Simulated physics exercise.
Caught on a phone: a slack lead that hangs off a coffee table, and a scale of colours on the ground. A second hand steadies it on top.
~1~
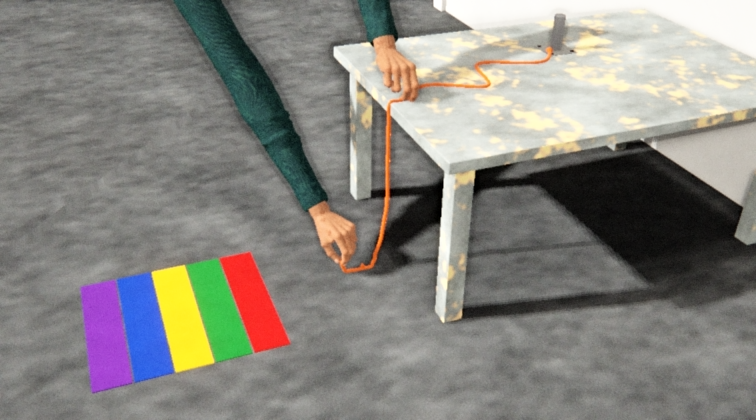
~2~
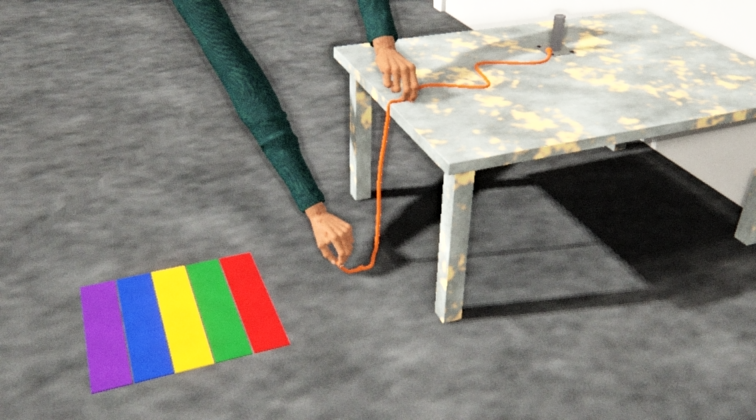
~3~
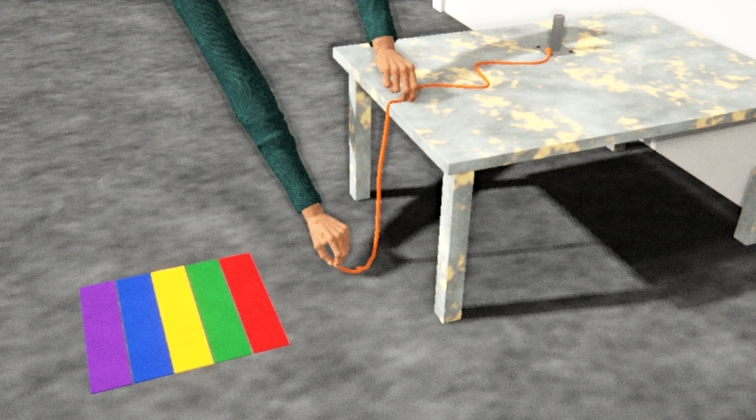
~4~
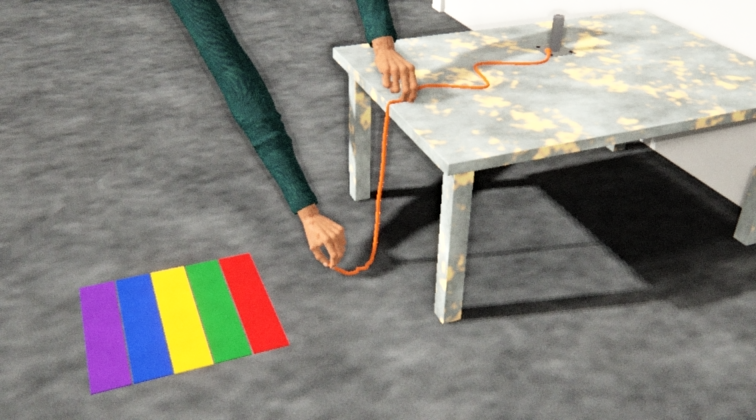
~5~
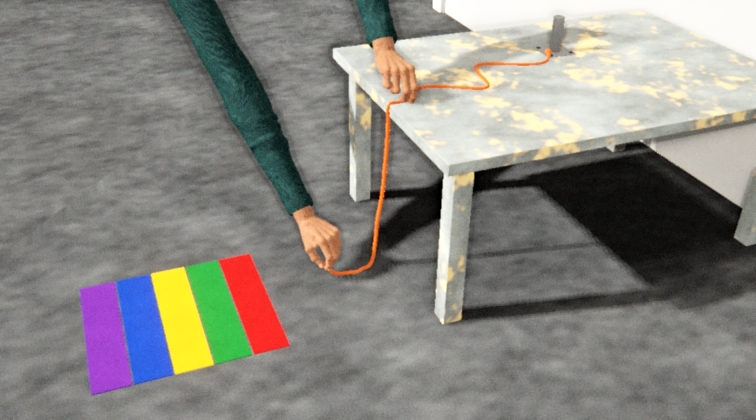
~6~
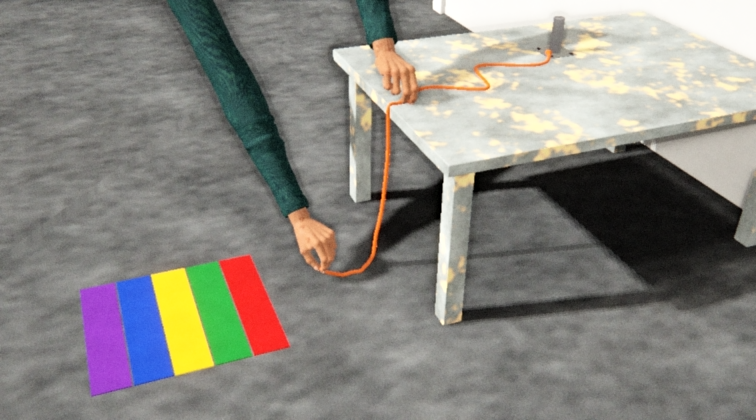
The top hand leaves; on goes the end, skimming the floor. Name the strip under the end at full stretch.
It halts on the blue strip.
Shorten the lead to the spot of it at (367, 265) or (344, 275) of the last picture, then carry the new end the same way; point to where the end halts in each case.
The places are (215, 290) and (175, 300).
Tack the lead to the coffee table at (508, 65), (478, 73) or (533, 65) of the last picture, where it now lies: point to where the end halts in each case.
The places are (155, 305), (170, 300) and (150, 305).
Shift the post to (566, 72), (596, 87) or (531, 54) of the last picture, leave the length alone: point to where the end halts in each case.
About (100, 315), (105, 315) and (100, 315).
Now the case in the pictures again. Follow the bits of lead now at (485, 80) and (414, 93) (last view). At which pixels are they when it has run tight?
Near (445, 82) and (361, 117).
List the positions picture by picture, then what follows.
The first frame shows end (341, 262); red (265, 329); green (228, 338); yellow (190, 347); blue (150, 357); purple (109, 367).
The second frame shows end (338, 263); lead through (544, 62) (476, 68) (456, 86) (397, 102) (380, 177) (376, 246).
The third frame shows end (334, 264).
The fourth frame shows end (330, 265); lead through (543, 62) (475, 68) (455, 87) (396, 102) (382, 177) (375, 247).
The fifth frame shows end (326, 266).
The sixth frame shows end (321, 269); lead through (543, 64) (476, 70) (456, 88) (396, 104) (386, 178) (374, 248).
Soon after, end near (219, 291); over green.
Then, end near (168, 302); over yellow.
At full stretch, end near (137, 309); over blue. Over blue.
